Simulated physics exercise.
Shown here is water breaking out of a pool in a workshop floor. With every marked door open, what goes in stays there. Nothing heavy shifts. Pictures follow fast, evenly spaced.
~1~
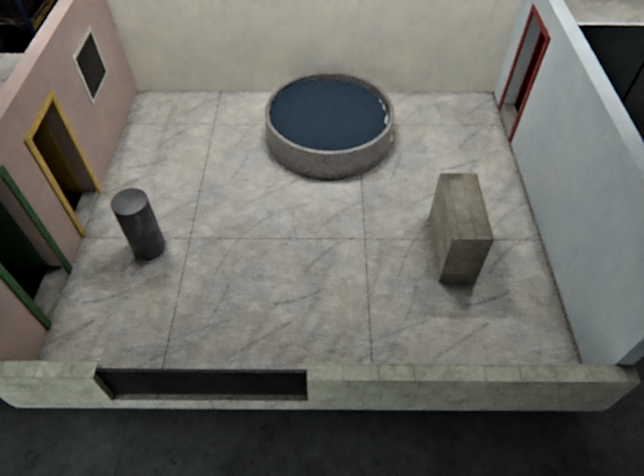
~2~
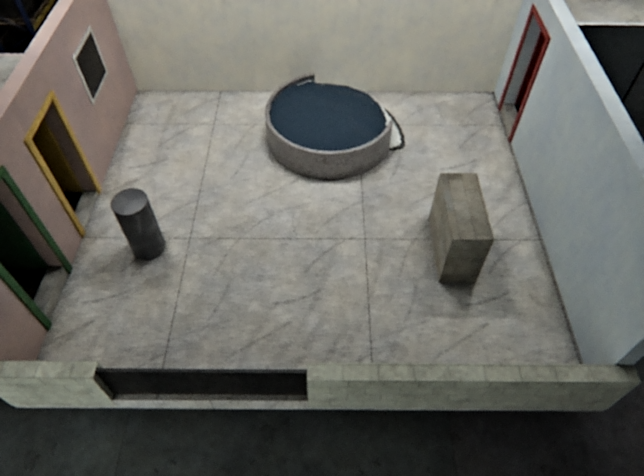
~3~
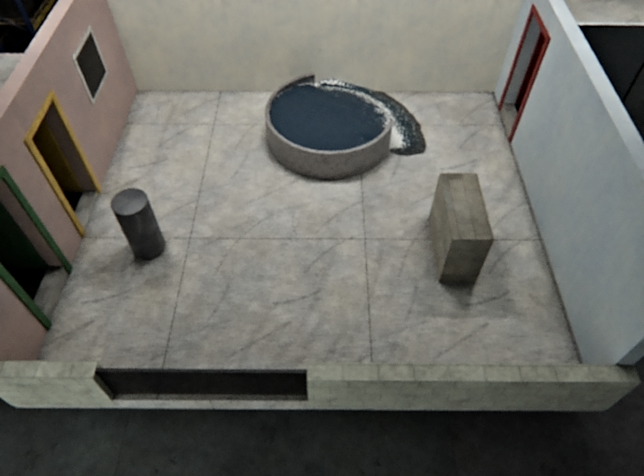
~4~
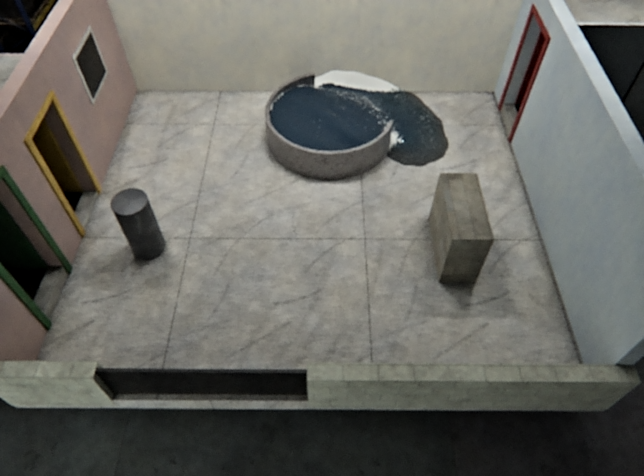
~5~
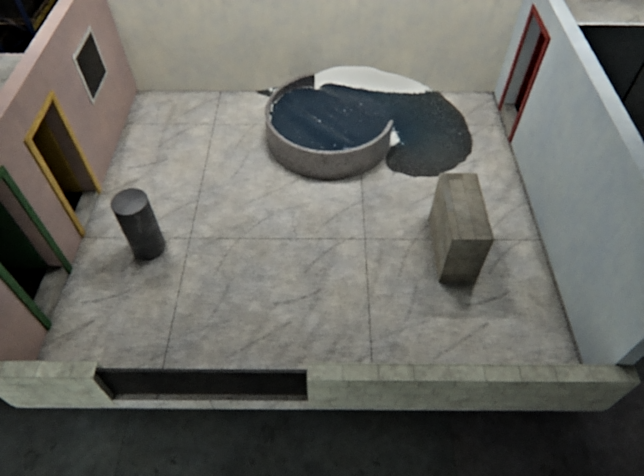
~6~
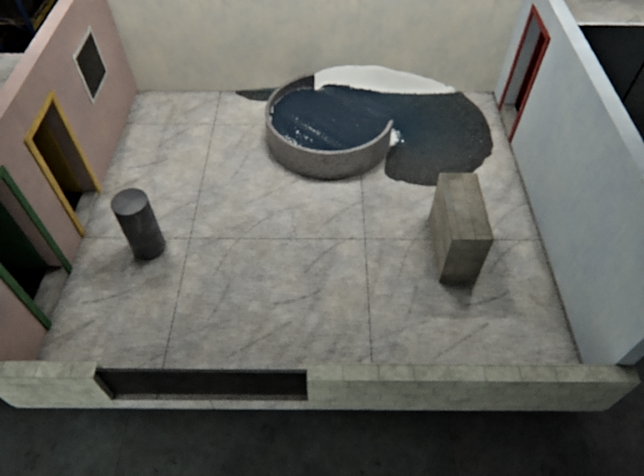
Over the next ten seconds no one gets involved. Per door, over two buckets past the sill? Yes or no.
Yellow door no, red door yes, green door no.
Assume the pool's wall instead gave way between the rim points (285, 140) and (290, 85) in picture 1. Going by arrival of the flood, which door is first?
The yellow door, I'd guess.
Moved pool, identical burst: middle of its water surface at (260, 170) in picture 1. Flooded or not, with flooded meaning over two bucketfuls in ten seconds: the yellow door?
Result - yellow fails to reach it.
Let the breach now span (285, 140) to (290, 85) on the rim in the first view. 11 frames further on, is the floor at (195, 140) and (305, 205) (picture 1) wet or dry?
Well, the first place would be submerged and the second one still bare.
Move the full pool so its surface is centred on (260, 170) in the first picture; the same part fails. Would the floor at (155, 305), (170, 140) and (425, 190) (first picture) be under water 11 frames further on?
Result: Spared; spared; inundated.
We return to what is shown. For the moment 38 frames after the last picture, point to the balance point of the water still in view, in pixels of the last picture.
My pick is pixel (389, 187).
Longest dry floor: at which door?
The door marked green.
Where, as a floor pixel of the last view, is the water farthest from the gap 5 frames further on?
Near (177, 97).
A moment on, water covers 20 % of the floor; the yellow door not reached, the red door wet at the sill, nothing in, the green door not reached.
Next, water covers 25 % of the floor; the yellow door not reached, the red door over two buckets in, the green door not reached.
Then, water covers 40 % of the floor; the yellow door not reached, the red door far over two buckets in, the green door not reached.
Later, water covers 70 % of the floor; the yellow door wet at the sill, nothing in, the red door far over two buckets in, the green door not reached.
In the end, water covers 95 % of the floor; the yellow door wet at the sill, nothing in, the red door far over two buckets in, the green door wet at the sill, nothing in.
